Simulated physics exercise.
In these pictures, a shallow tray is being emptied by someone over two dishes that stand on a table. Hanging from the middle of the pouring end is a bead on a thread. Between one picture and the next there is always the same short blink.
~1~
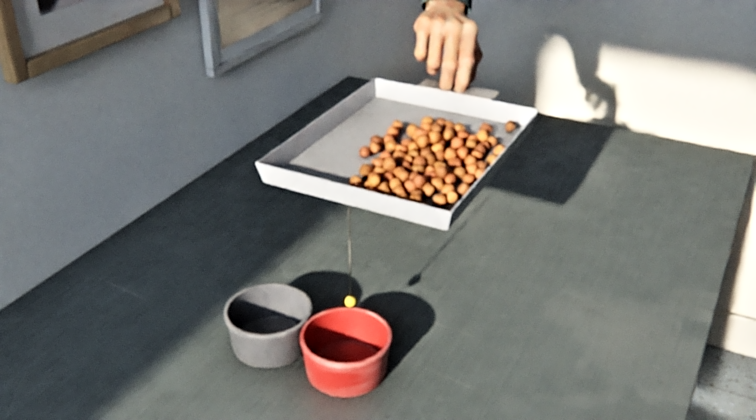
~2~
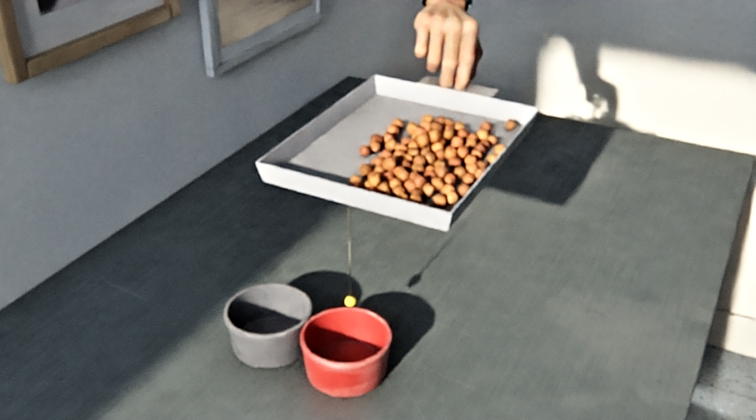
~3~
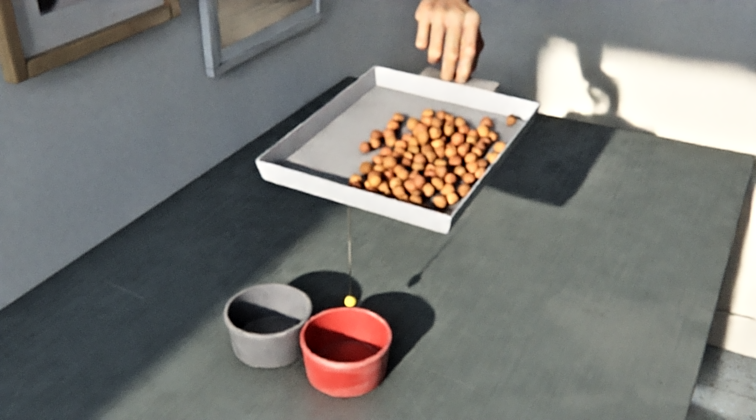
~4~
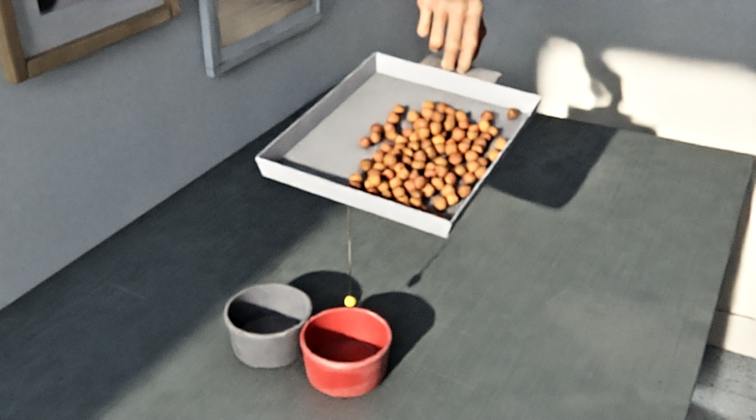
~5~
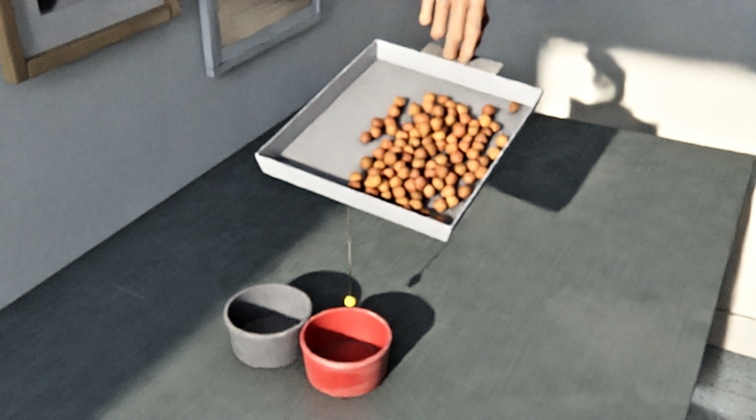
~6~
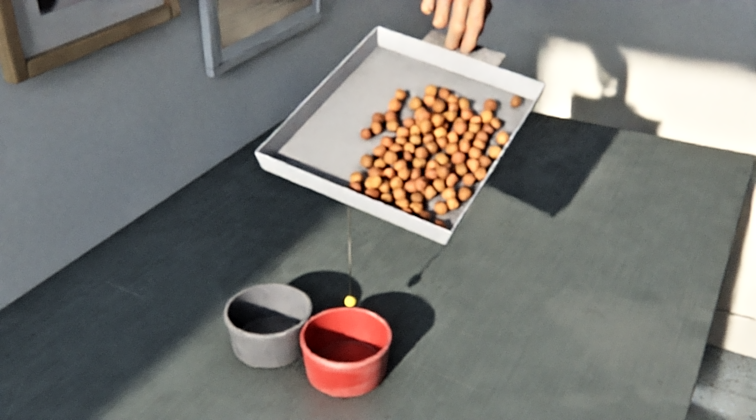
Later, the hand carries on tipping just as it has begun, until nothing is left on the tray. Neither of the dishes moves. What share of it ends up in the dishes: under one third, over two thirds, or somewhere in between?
In the end the catch comes to beneath one third of the load.
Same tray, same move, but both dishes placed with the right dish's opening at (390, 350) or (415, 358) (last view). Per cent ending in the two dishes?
You'd get near 20 per cent and afterwards near 40 per cent.
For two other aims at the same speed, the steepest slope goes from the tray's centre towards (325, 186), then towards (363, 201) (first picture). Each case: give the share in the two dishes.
About 50 %, then 30 %.
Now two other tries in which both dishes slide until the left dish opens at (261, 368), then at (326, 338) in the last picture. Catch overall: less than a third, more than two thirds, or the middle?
Try one: Under a third. Try two: Less than a third.
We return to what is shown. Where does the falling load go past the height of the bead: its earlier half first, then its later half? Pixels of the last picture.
About (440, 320) to begin with, then about (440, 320).
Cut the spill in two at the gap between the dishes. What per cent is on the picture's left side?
I'd guess close to 0 %.
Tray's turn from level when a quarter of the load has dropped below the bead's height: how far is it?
At about 110°.
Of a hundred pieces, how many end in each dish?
Left dish 0 per cent; right dish 0 per cent.
Just after the last frame, tray tipped steeply; almost all on the tray; just a few outside both; just a few in the air.
A moment on, tray tipped right over; almost all on the tray; about a tenth outside both; just a few in the air.
Further on, tray tipped past a quarter turn; just a few in the right dish; almost all outside both.
When it is over, tray tipped past a quarter turn; just a few in the right dish; not one in the left dish; almost all outside both.
